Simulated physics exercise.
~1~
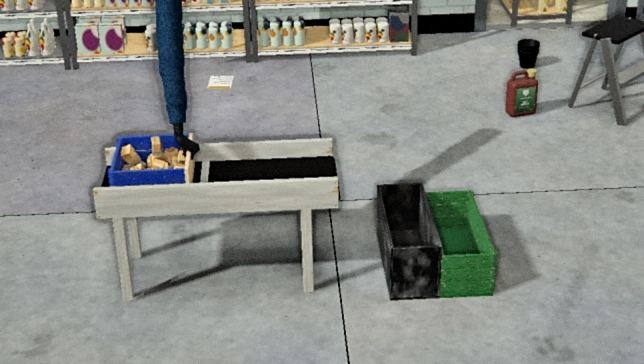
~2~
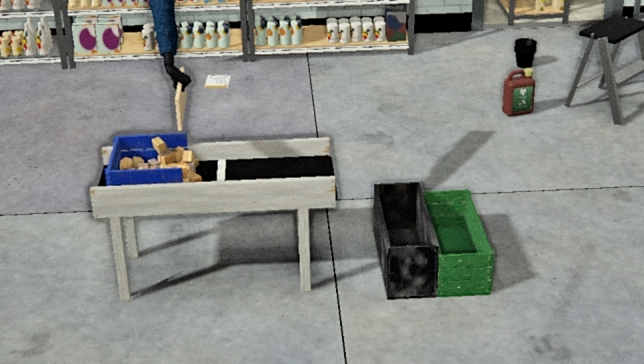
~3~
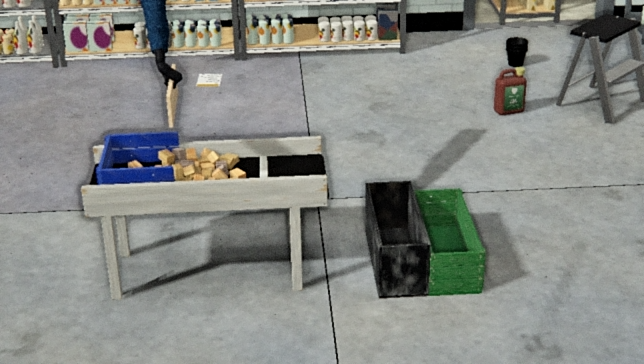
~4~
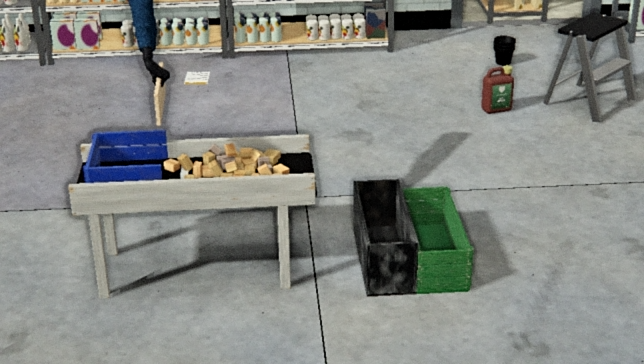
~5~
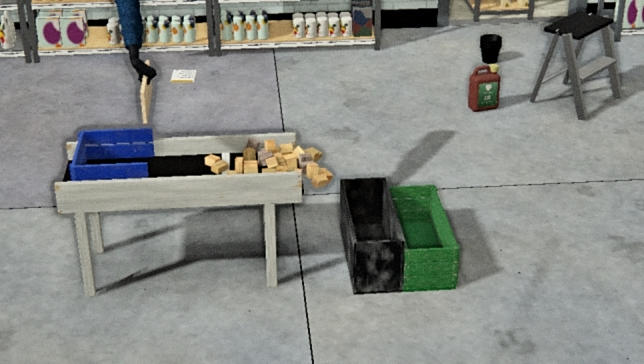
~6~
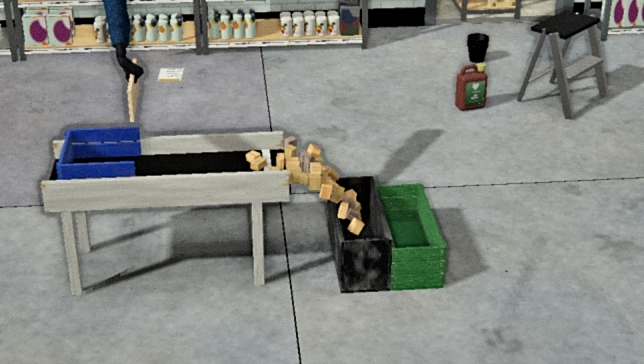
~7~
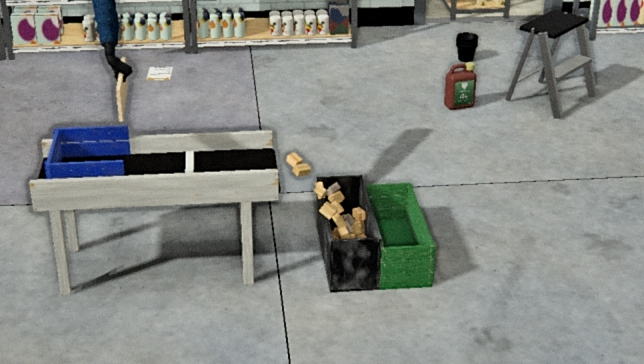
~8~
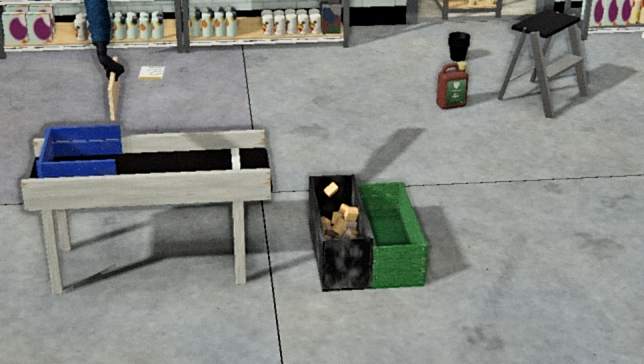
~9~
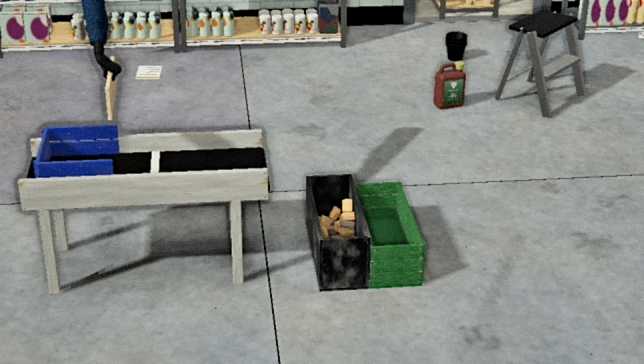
Wooden offcuts fill a bottomless blue pen at the left of a black belt in a pale, legged frame, seen from above on a warehouse's concrete floor. To the right stand a black tote and, beyond it, a green one, with stocked shelves, a red container and a step stool behind. A dark blue robotic arm lifts a gate from beside the pen, and the belt carries the blocks right in a loose heap. They spill off the end and tumble into the black tote as the view drifts slightly right. The pieces settle there, leaving the green tote empty.
